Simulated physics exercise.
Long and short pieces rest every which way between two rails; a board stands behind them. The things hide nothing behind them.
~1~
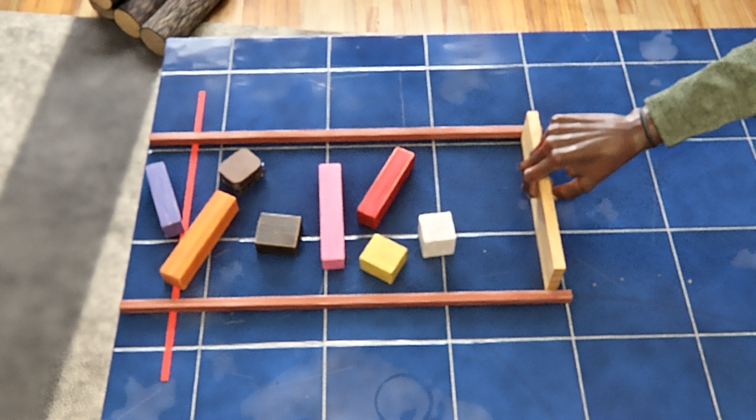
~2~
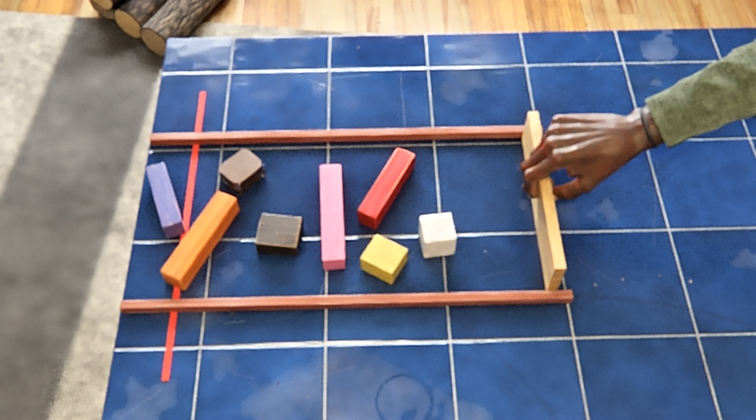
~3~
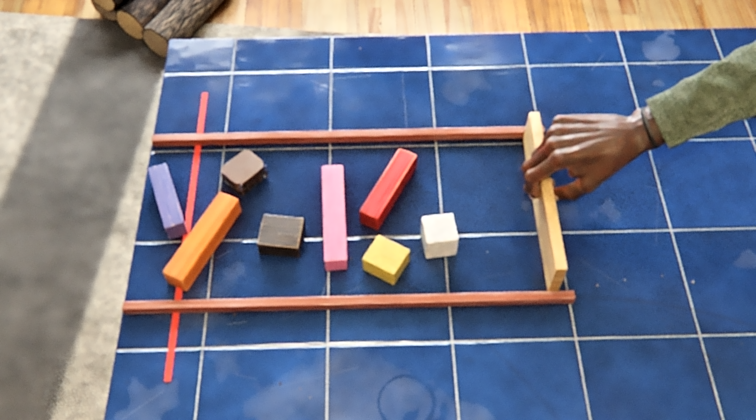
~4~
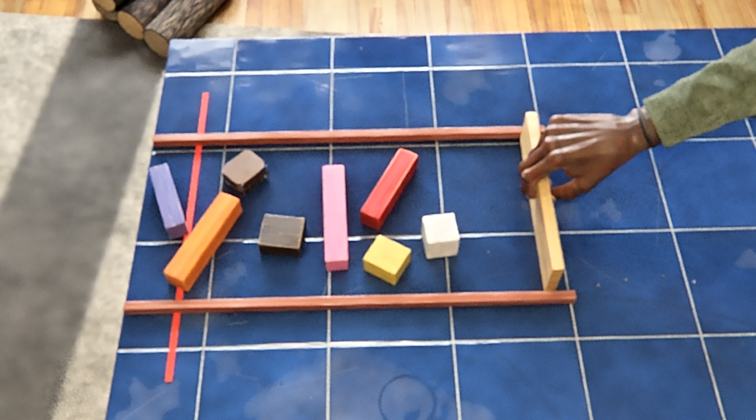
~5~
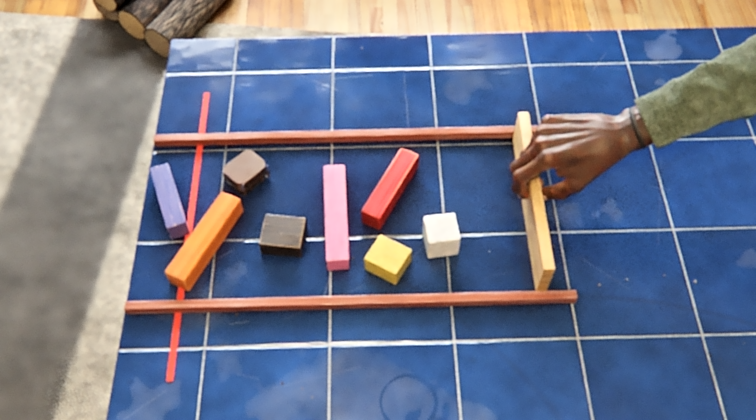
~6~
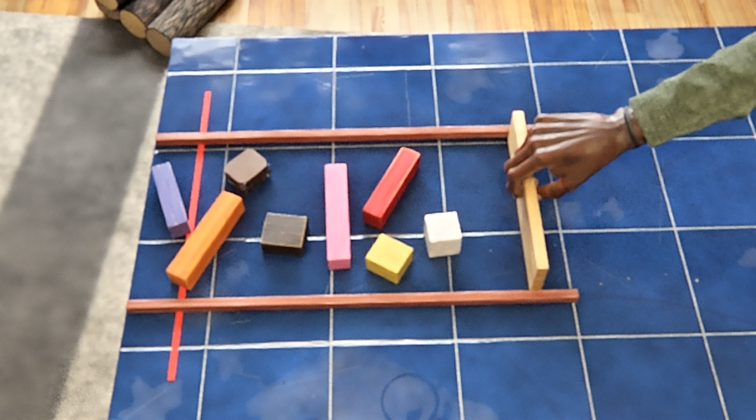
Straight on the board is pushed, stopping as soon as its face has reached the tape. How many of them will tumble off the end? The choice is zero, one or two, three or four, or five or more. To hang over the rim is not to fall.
Looks like three or four of them go over the edge, I'd say.
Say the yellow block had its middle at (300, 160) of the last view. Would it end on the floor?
Lab note: Started there, it remains on top.
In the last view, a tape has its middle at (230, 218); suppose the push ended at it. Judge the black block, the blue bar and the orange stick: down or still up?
What happens: The black block does not come off, the blue bar goes down, the orange stick goes down.
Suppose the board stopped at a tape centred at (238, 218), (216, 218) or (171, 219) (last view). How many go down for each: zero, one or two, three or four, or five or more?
Taken in the order given: Just one or two, one to two, five or over.
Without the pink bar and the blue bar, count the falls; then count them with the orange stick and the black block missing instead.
Count: 1 (first case); 2 (second).
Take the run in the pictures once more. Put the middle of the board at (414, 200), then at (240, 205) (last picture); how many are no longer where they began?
The count reaches 3 first and 8 second.
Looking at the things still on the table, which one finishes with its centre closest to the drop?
Pink bar.
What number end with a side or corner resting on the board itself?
It's 3 of them.
Early on, none off yet; blue bar at rest near (171, 200); orange stick at rest near (207, 239); brown case at rest near (247, 172).
A while later, none off yet; blue bar leaning well over near (122, 218); orange stick travelled about its own width near (131, 234); brown case travelled well along near (190, 167).
Finally, the number that fall off is three or four; lost, black block, brown case, orange stick and blue bar.
